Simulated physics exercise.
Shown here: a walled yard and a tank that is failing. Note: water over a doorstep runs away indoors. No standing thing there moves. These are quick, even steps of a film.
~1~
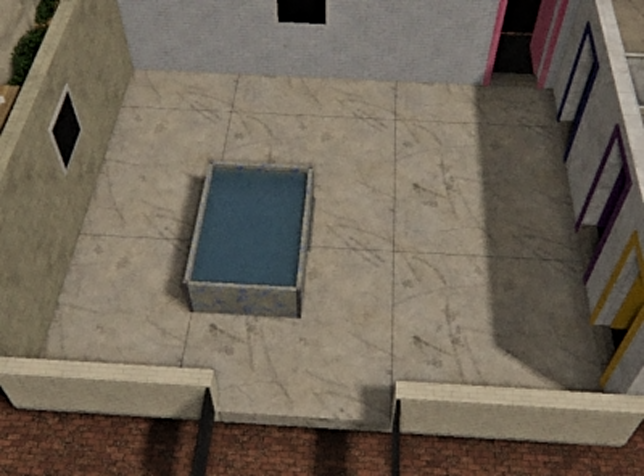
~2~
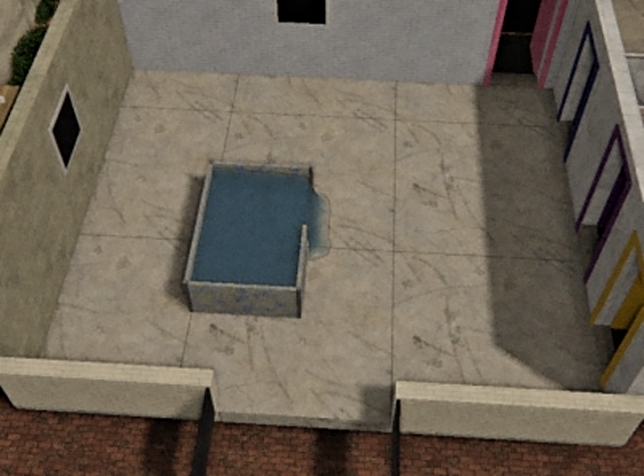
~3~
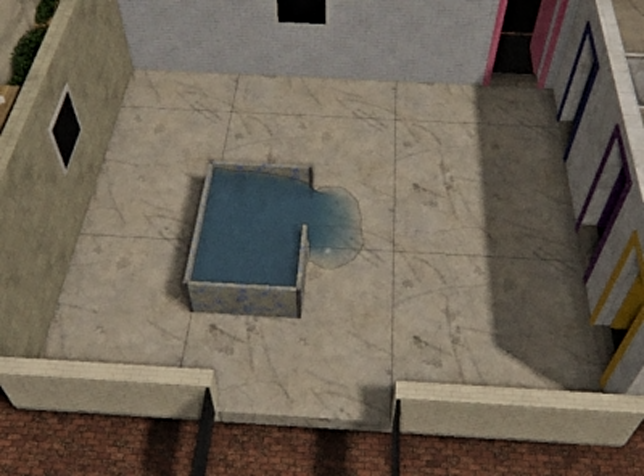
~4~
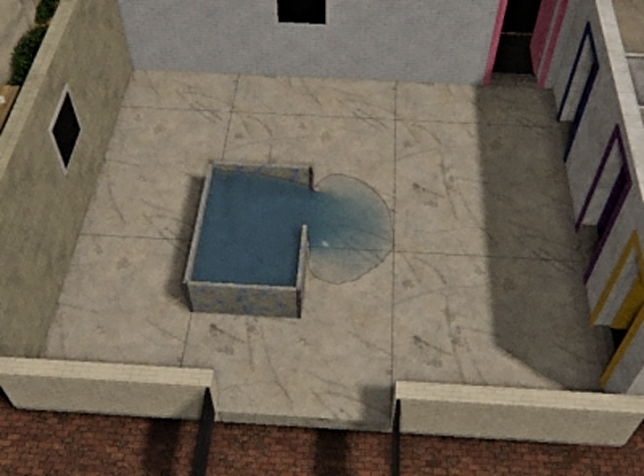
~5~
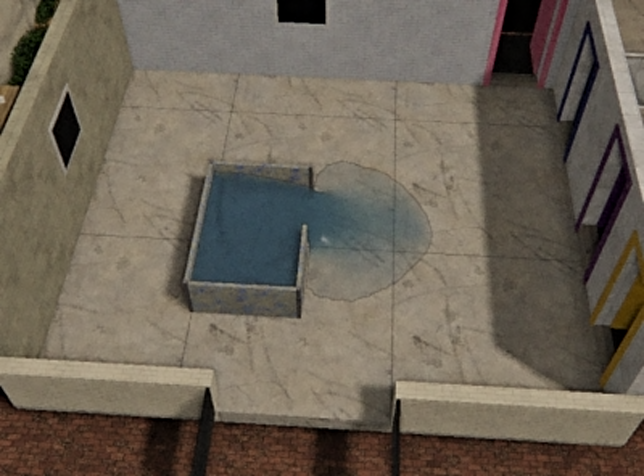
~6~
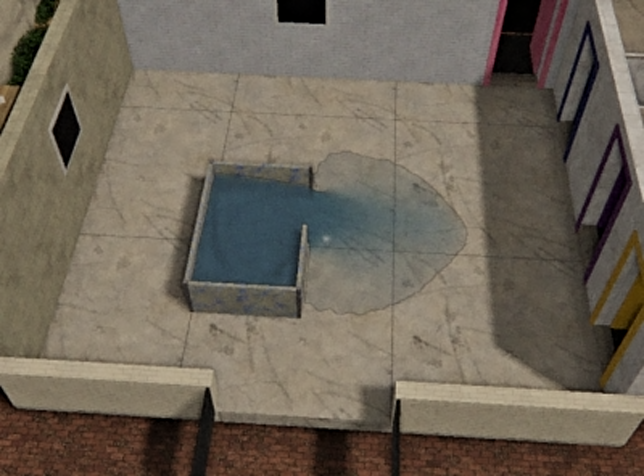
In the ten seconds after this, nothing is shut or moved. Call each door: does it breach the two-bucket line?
Calls: The blue door breaches it; the pink door breaches it; the yellow door breaches it; the purple door does not breach it.
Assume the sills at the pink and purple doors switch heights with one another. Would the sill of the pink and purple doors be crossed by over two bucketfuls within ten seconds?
Swap done - pink door doesn't reach it, purple door gets too much.
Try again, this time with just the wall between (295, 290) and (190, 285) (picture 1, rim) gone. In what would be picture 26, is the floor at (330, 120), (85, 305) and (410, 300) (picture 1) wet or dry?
Point by point: Untouched, swamped and untouched.
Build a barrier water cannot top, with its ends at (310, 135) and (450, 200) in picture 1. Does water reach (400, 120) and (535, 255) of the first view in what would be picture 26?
As listed: Dry, flooded.
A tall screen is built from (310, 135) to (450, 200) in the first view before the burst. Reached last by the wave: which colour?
I say the pink-painted one.
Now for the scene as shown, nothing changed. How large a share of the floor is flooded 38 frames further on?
Close to 55 %.
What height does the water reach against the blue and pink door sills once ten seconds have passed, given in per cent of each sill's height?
About 120 and 60 per cent.
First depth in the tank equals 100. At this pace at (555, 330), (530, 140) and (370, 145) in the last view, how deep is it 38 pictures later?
The depths come to near 12, 12 and 2 per cent respectively.
A moment on, water covers 25 % of the floor; the blue door not reached, the pink door not reached, the yellow door not reached, the purple door wet at the sill, nothing in.
Next, water covers 40 % of the floor; the blue door under two buckets in, the pink door not reached, the yellow door wet at the sill, nothing in, the purple door wet at the sill, nothing in.
Then, water covers 45 % of the floor; the blue door over two buckets in, the pink door under two buckets in, the yellow door under two buckets in, the purple door wet at the sill, nothing in.
Later, water covers 55 % of the floor; the blue door far over two buckets in, the pink door over two buckets in, the yellow door over two buckets in, the purple door wet at the sill, nothing in.
In the end, water covers 85 % of the floor; the blue door far over two buckets in, the pink door over two buckets in, the yellow door over two buckets in, the purple door wet at the sill, nothing in.
